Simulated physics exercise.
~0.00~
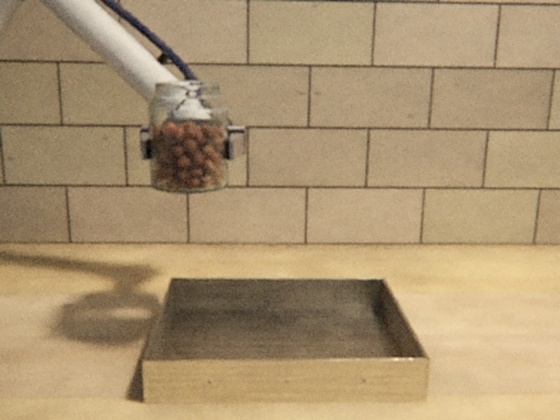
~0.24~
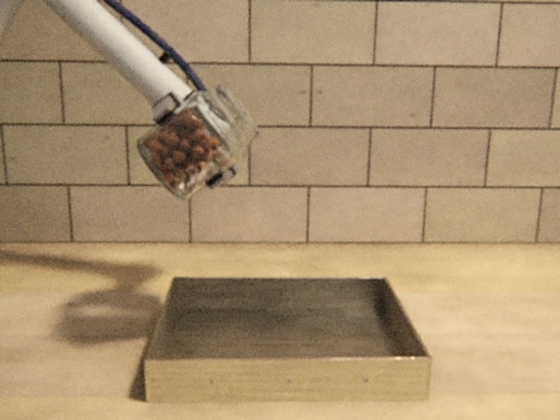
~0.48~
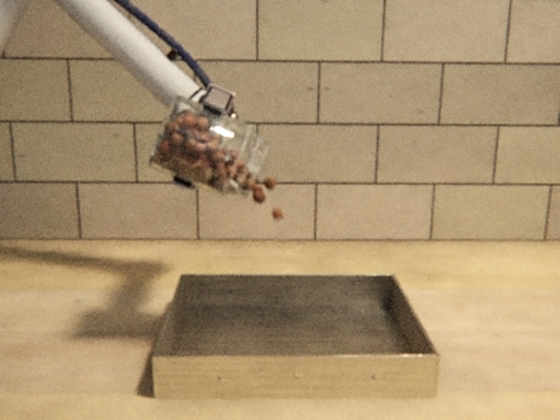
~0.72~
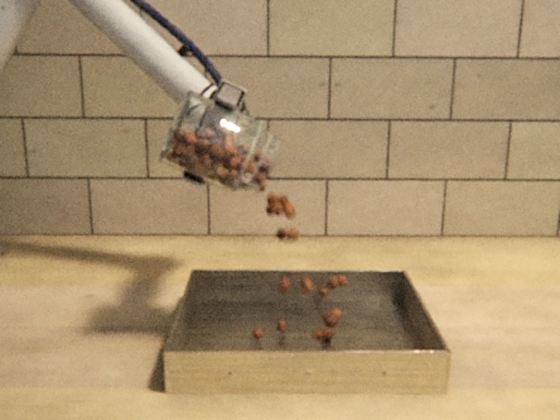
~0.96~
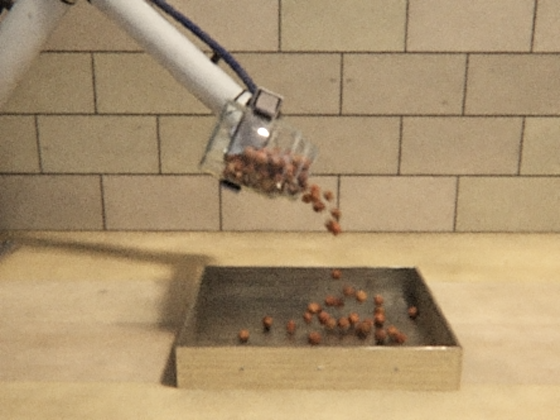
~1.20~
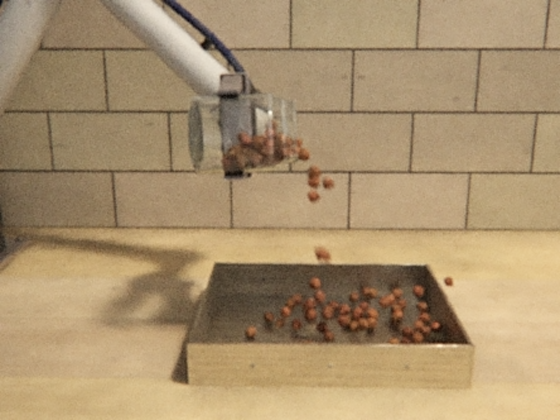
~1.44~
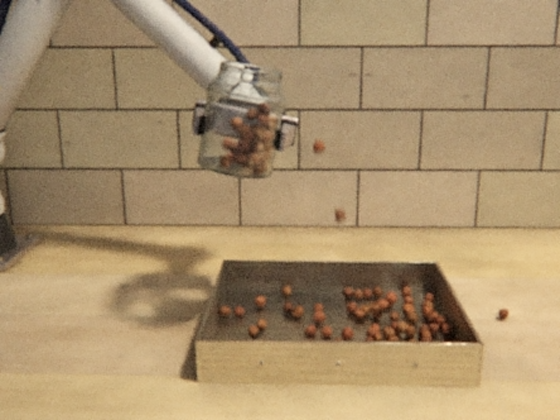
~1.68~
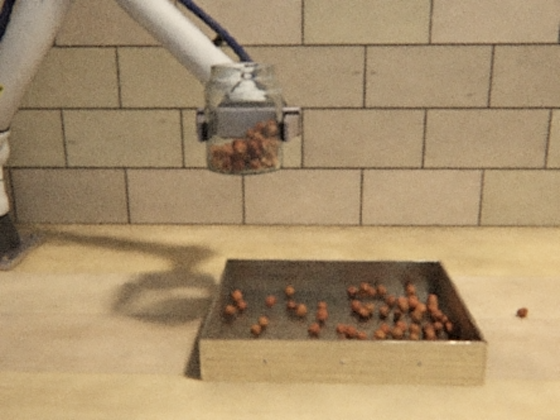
A clear glass jar of reddish-brown hazelnuts hangs from a white robot arm above a shallow wooden tray with a dark inside, seen from the front on a pale wooden table before a beige tiled wall. The arm tips the jar to the right until nuts tumble from its mouth. They drop into the tray and scatter, gathering mostly towards its right side, while one bounces over the edge. The arm turns the jar upright again as the last nuts fall. Many nuts lie in the tray, one rests on the table to its right, and a good portion stays in the jar.
